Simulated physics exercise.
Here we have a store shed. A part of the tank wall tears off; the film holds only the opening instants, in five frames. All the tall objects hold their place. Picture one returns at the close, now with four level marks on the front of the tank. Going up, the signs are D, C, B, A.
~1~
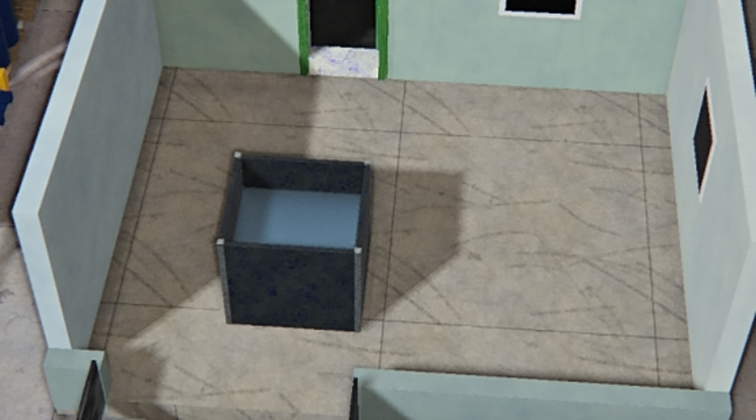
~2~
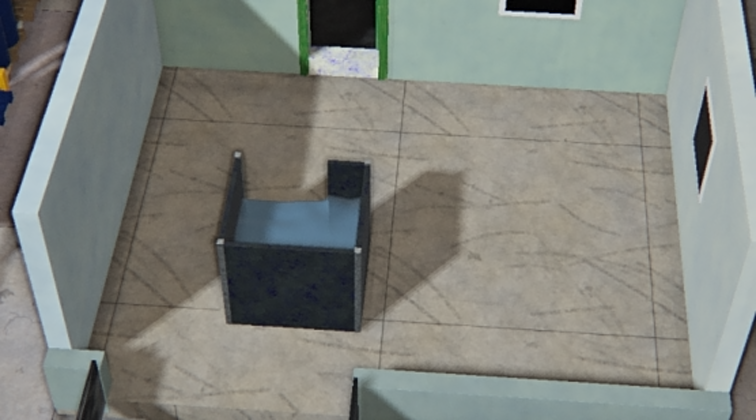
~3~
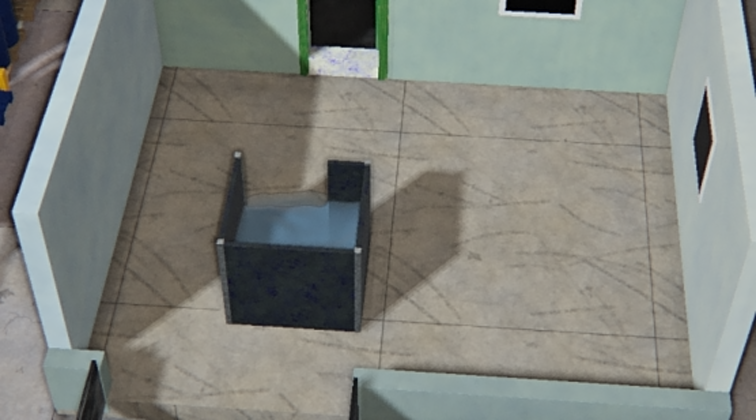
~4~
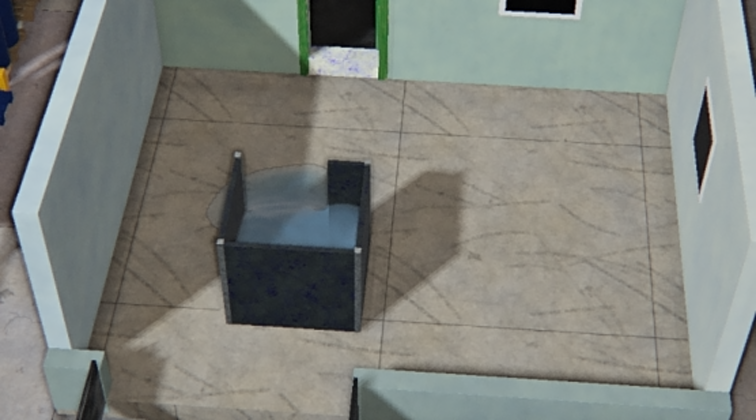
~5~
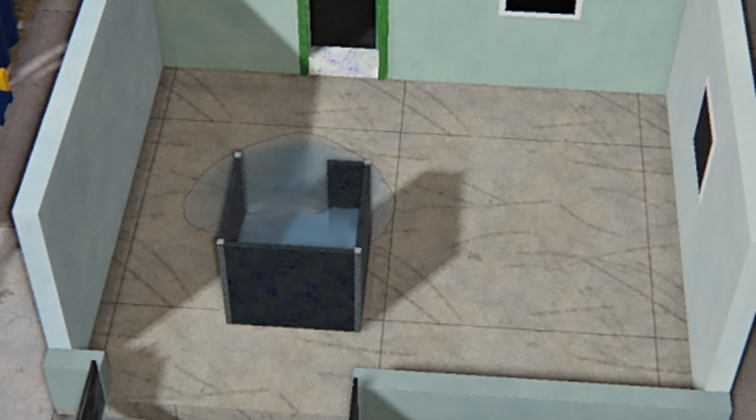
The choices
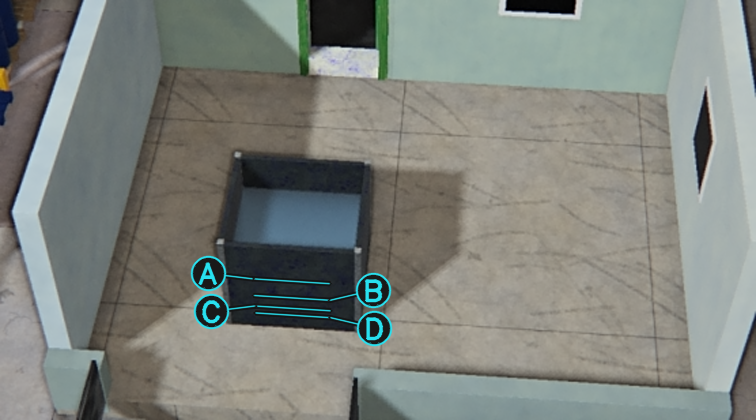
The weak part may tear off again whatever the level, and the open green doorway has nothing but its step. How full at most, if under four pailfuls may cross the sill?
Line A just does it.
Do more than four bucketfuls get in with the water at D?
No, that is safe.
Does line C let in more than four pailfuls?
No, not at all.
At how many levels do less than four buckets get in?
All of them.
On the marked copy, A at (291, 281); B at (292, 297); C at (292, 308); D at (293, 315); from the bottom up D, C, B, A.
With A, a bucket or two gets in.
With B, nothing gets over.
With C, nothing gets over.
With D, nothing gets over.
